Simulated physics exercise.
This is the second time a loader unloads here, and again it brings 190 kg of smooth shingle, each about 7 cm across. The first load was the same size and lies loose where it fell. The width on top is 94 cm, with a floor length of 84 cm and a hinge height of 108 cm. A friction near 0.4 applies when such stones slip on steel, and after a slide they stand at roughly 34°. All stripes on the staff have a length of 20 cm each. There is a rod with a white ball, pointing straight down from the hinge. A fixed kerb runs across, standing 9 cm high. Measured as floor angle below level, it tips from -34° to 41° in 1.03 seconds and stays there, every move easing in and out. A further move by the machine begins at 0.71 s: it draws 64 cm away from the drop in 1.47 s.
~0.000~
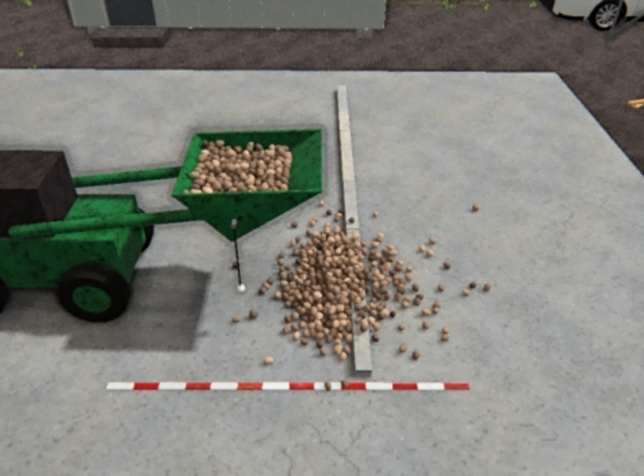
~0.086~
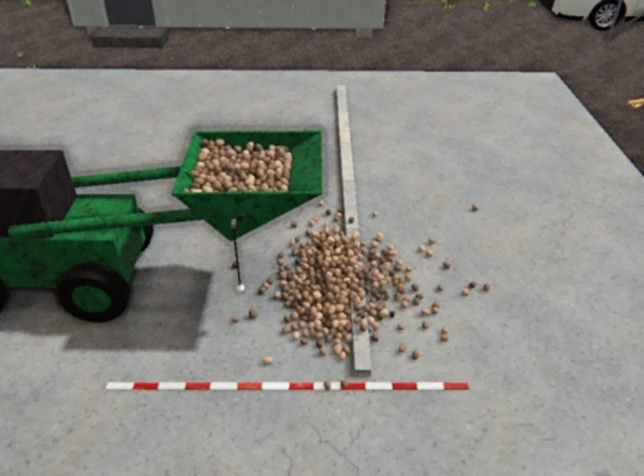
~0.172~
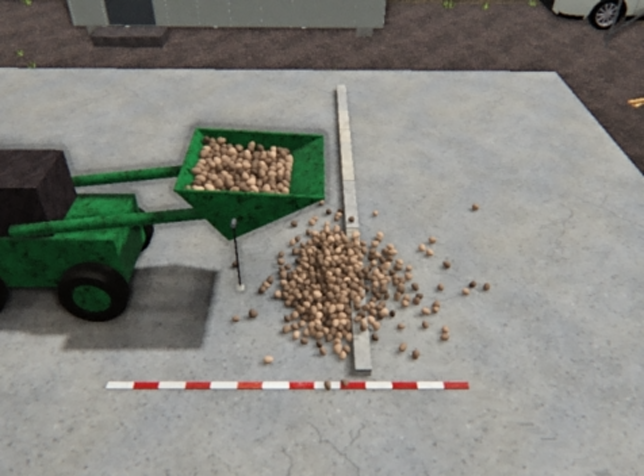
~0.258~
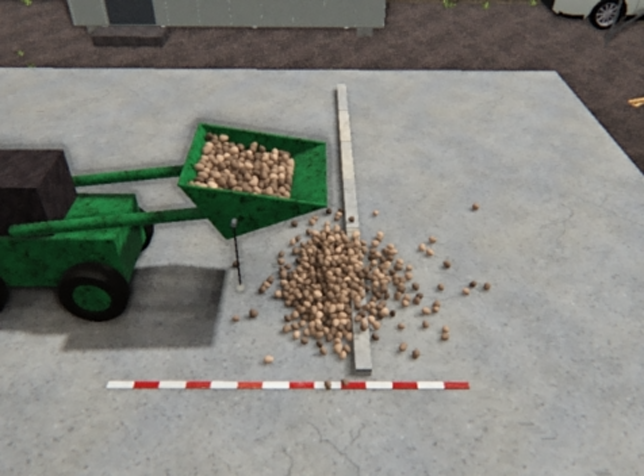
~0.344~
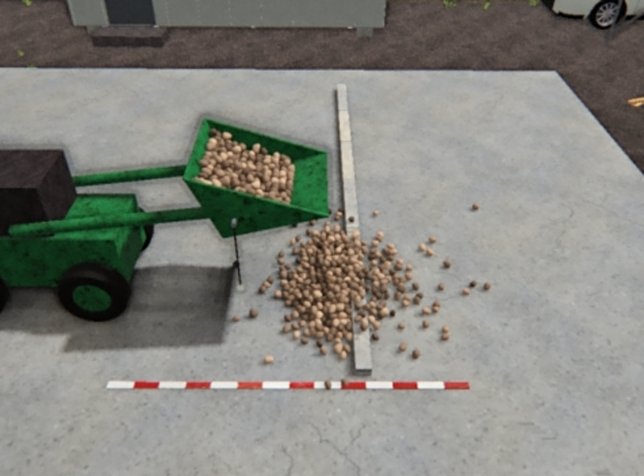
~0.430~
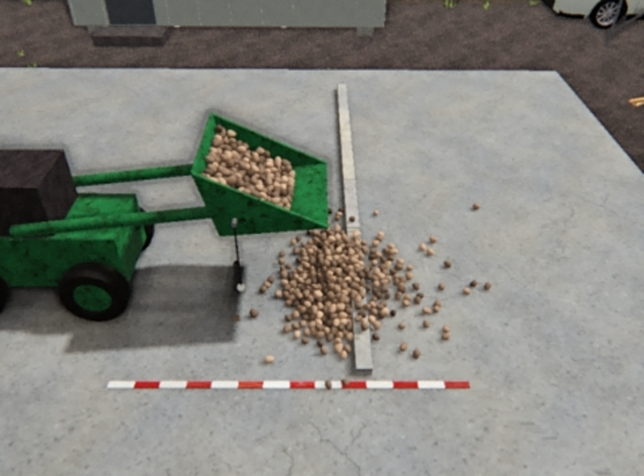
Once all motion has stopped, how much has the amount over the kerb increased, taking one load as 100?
It has increased by some 5 per cent.
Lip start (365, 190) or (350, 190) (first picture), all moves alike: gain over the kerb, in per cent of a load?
Case one about 45 %, case two about 30 %.
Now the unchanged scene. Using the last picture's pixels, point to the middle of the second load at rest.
They end up centred around (306, 274).
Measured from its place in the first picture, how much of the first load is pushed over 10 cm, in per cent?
Some 10 percent, give or take.
After 0.8 s the floor is at 29°; in per cent of one load, 100 in the bucket, 82 on this side of the kerb, 18 over the kerb; the foremost stones are at (457, 262).
After 1.1 s the floor is at 41°; in per cent of one load, 51 in the bucket, 131 on this side of the kerb, 18 over the kerb; the foremost stones are at (457, 262).
After 2.6 s the floor is at 41°; in per cent of one load, 0 in the bucket, 176 on this side of the kerb, 24 over the kerb; the foremost stones are at (457, 262).
After 5.1 s the floor is at 41°; in per cent of one load, 0 in the bucket, 176 on this side of the kerb, 24 over the kerb; the foremost stones are at (457, 262). Net gain over the kerb, 5.
